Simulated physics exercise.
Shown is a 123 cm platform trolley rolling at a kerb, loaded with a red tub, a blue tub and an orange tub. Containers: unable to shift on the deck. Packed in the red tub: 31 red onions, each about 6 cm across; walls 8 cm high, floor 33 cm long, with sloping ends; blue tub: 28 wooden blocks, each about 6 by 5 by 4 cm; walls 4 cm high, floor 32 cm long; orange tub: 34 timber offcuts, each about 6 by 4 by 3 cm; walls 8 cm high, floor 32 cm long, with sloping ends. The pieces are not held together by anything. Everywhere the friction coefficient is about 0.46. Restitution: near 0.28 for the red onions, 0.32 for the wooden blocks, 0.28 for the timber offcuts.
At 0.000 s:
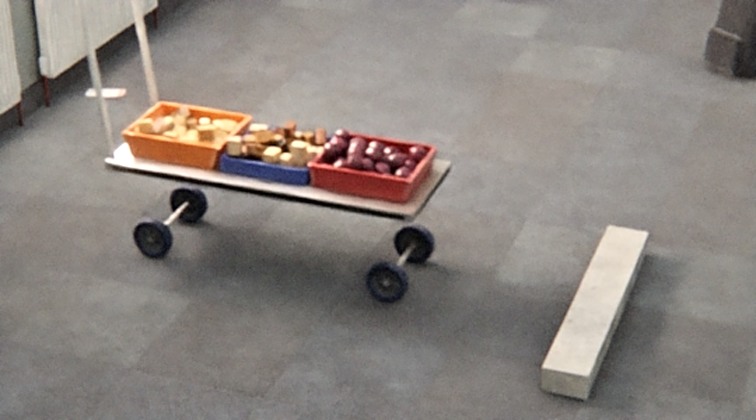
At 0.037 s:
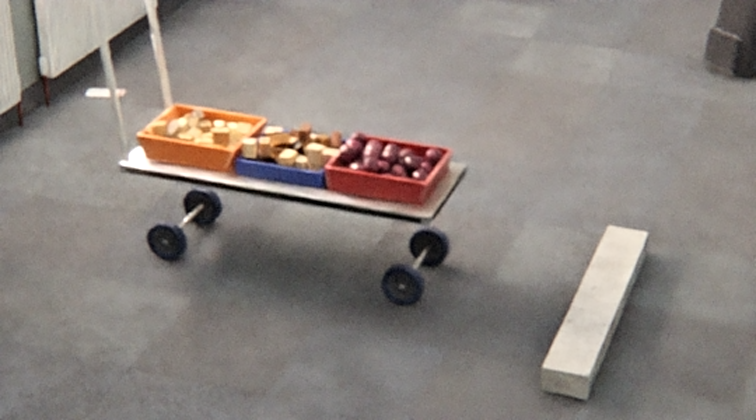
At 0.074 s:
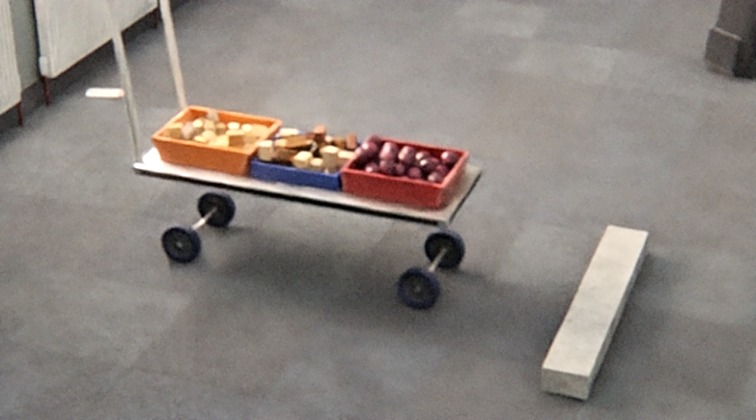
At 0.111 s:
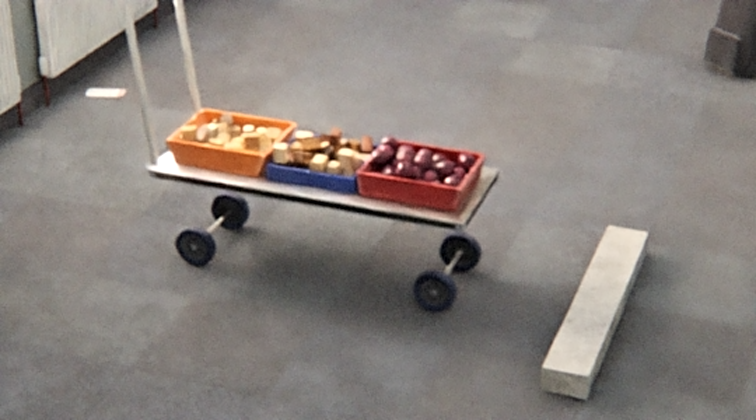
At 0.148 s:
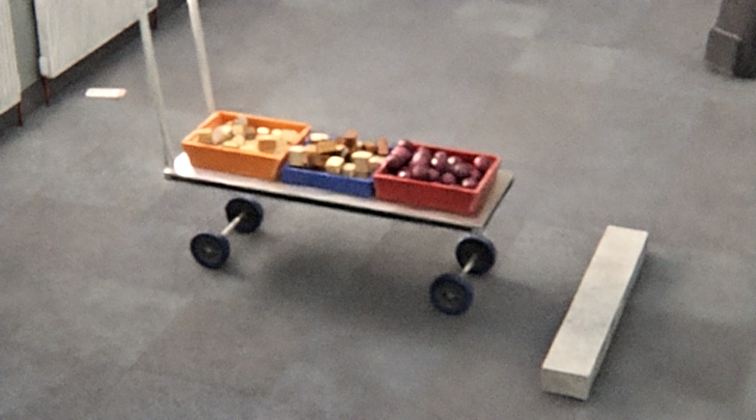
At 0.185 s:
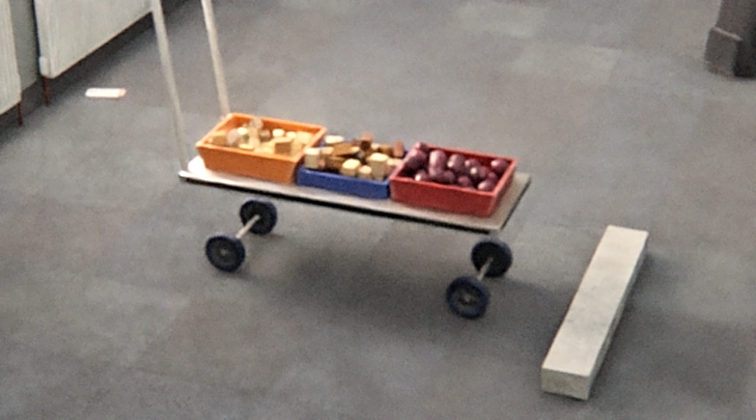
The clip shows a platform trolley carrying an orange tub of offcuts, a blue tub of wooden blocks and a red tub of red onions, rolling slowly rightward across a grey floor, closing part of the gap to a pale kerb.
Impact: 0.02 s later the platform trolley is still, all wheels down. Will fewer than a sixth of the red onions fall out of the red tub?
Yes, fewer than a sixth fall out.
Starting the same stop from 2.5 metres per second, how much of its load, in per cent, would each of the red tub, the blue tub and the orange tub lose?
In that case the red tub sheds 20 per cent of its load, the blue tub 30 per cent, and the orange tub 10 per cent.
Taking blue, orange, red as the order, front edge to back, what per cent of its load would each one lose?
In that arrangement the red tub sheds 0 per cent of its load, the blue tub 10 per cent, and the orange tub 0 per cent.
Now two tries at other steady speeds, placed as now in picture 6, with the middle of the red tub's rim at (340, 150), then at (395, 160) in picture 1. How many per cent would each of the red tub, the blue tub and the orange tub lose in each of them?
Per cent lost, first try then second - red tub: 20, 0; blue tub: 20, 0; orange tub: 10, 0.
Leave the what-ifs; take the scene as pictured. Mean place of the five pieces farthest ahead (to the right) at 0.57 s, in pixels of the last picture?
About (573, 191).
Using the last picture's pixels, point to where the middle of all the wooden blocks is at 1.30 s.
They're centred near (437, 180).
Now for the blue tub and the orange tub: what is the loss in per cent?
For the blue tub it's 10 %, and for the orange tub it's 5 %.
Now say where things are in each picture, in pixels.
In the first frame (we follow the rim corner now nearest the camera), red tub at (407, 180); orange tub at (215, 147); 60 cm still to roll; nothing out yet.
In the second frame, red tub at (424, 183); orange tub at (231, 149); 54 cm still to roll.
In the third frame, red tub at (441, 186); orange tub at (246, 152); 48 cm still to roll.
In the fourth frame, red tub at (458, 189); orange tub at (262, 155); 41 cm still to roll.
In the fifth frame, red tub at (475, 191); orange tub at (277, 157); 35 cm still to roll.
In the sixth frame, red tub at (492, 194); orange tub at (293, 160); 29 cm still to roll; nothing out yet.
After 0.35 s, the wheels strike.
After 0.45 s, 0 of 31 out of the red tub, 0 of 28 out of the blue tub and 1 of 34 out of the orange tub.
After 0.57 s, 0 of 31 out of the red tub, 0 of 28 out of the blue tub and 2 of 34 out of the orange tub.
After 0.80 s, 1 of 31 out of the red tub, 2 of 28 out of the blue tub and 2 of 34 out of the orange tub.
Final count (at 1.30 s), 1 of 31 out of the red tub, 3 of 28 out of the blue tub and 2 of 34 out of the orange tub. Asked share, 1 of 31, 3 per cent.
